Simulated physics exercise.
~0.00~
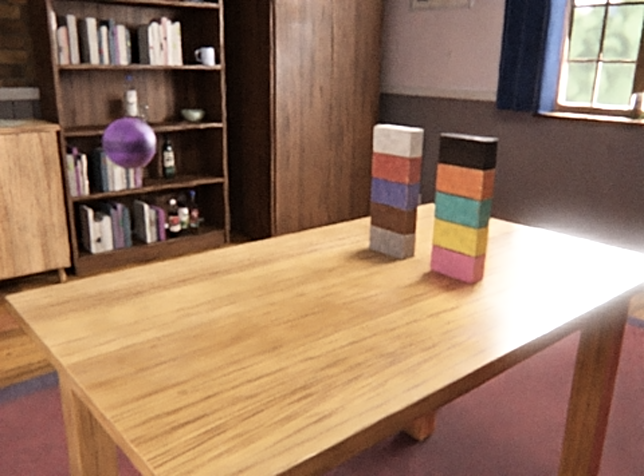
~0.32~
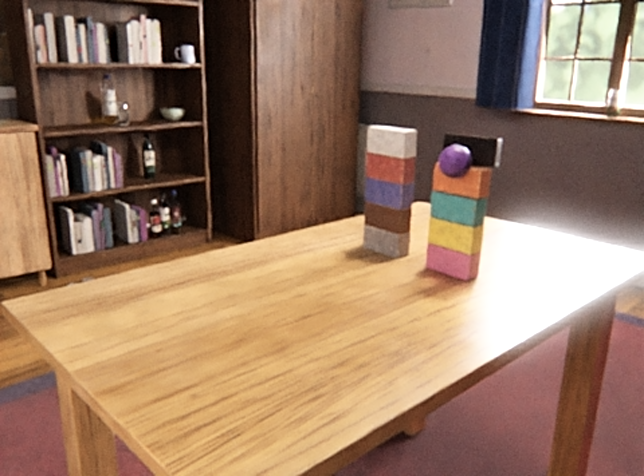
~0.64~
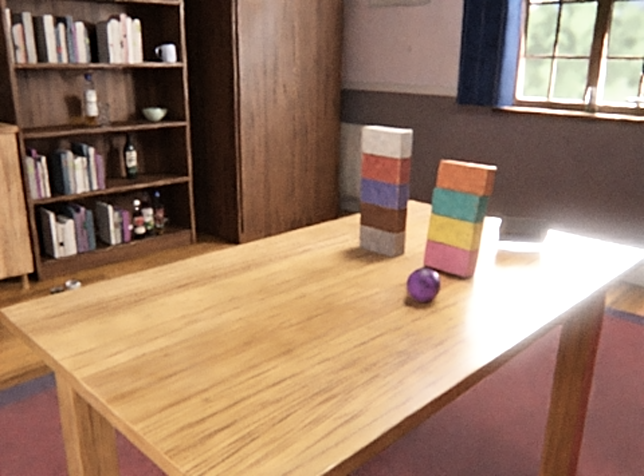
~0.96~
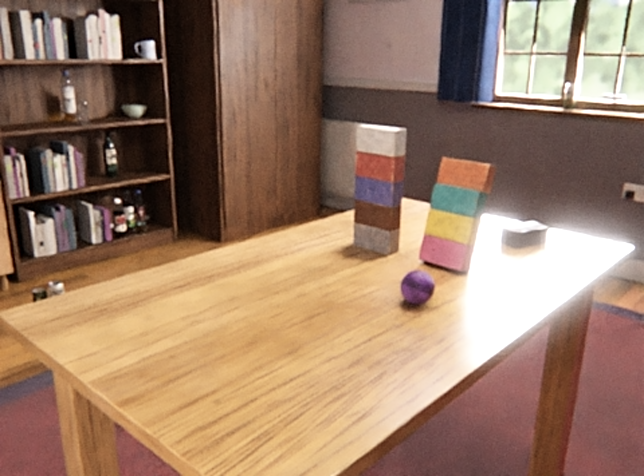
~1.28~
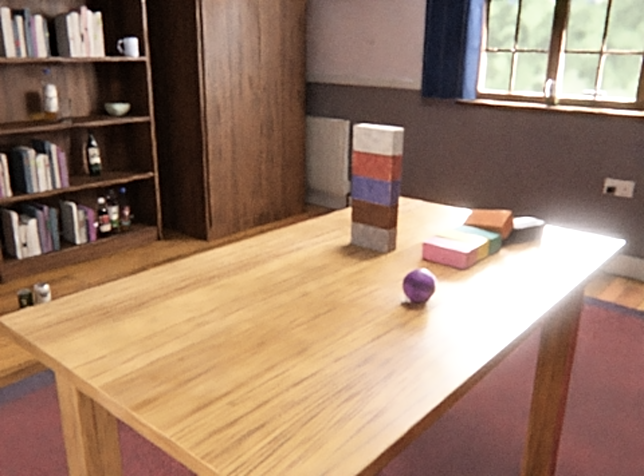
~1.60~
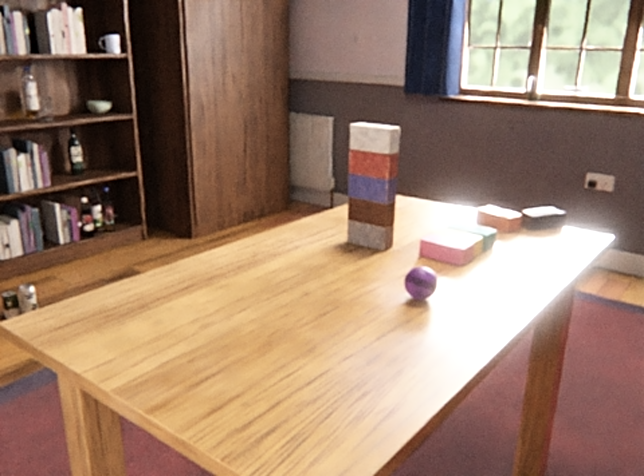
In a room with a dark bookcase, a tall wooden cabinet and a window, a light wooden table is seen from slightly above as the view drifts gently sideways. Two stacks of coloured blocks stand on it, the left one white, red, blue, brown and grey from the top, the right one black, orange, turquoise, yellow and pink. A purple ball flies in from the left and strikes the top of the right stack, knocking the black block off backward. The ball drops onto the table in front, while the remaining blocks lean right and topple. Finally, the right stack's blocks lie scattered, and the left stack still stands.
